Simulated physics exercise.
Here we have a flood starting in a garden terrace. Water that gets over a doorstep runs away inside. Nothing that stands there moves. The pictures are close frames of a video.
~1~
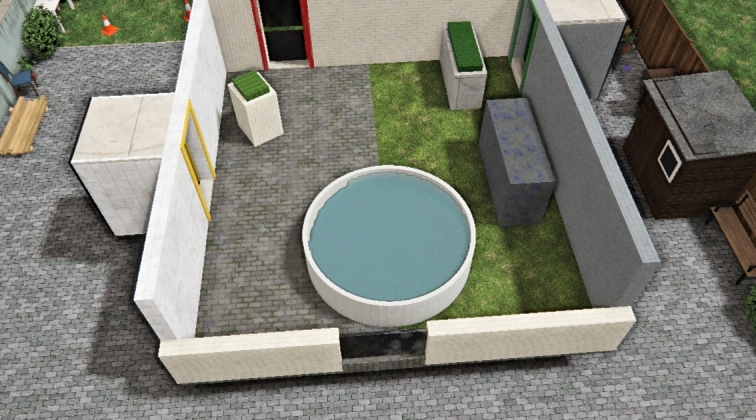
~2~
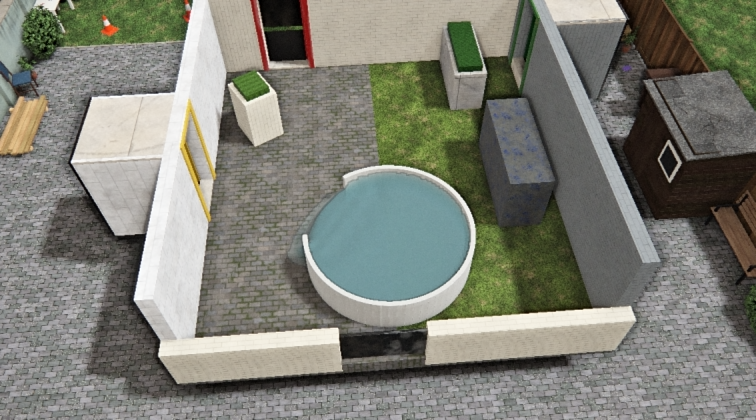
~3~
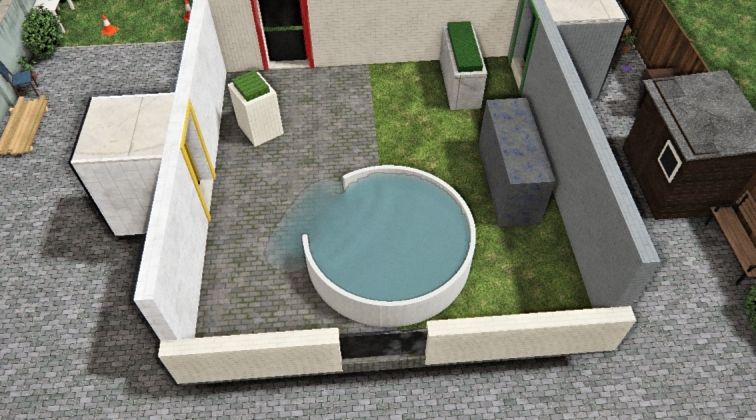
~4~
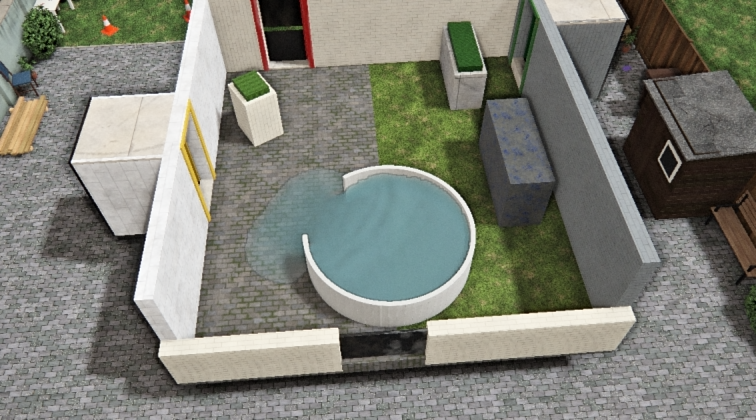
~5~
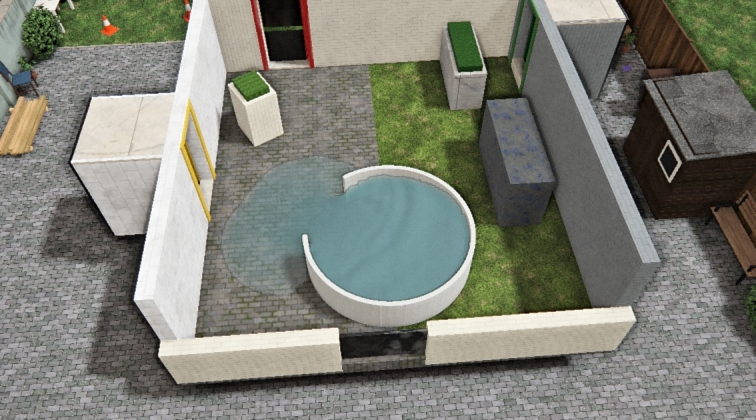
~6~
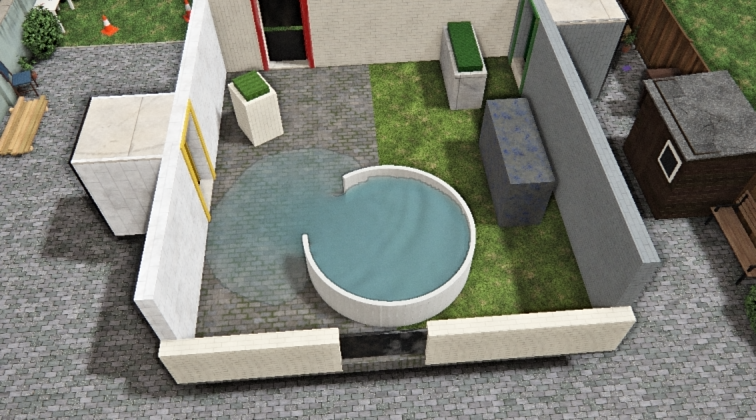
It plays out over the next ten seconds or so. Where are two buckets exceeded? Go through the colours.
One by one: The yellow door takes more than that; the green door stays under that; the red door takes more than that.
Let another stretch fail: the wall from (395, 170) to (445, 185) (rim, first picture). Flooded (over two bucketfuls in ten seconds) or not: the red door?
Then: The red door passes that mark.
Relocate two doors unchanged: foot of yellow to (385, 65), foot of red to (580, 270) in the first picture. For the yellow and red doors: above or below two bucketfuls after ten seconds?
One by one: Yellow door lets more in, red door is under.
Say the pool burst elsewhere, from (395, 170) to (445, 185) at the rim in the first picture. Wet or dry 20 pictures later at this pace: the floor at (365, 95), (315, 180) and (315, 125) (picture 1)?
One after the other: Covered, clear, awash.
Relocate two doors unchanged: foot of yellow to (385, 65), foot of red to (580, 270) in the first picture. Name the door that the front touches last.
I say the green-painted one.
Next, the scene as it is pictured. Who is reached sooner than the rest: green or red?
The red door.
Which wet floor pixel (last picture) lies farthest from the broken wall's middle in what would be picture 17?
Near (227, 73).
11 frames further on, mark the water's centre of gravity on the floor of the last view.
I would point to (332, 226).
A moment on, water covers 25 % of the floor; the yellow door over two buckets in, the green door not reached, the red door not reached.
Next, water covers 35 % of the floor; the yellow door far over two buckets in, the green door not reached, the red door not reached.
Then, water covers 45 % of the floor; the yellow door far over two buckets in, the green door not reached, the red door over two buckets in.
Later, water covers 70 % of the floor; the yellow door far over two buckets in, the green door not reached, the red door over two buckets in.
In the end, water covers 90 % of the floor; the yellow door far over two buckets in, the green door not reached, the red door far over two buckets in.
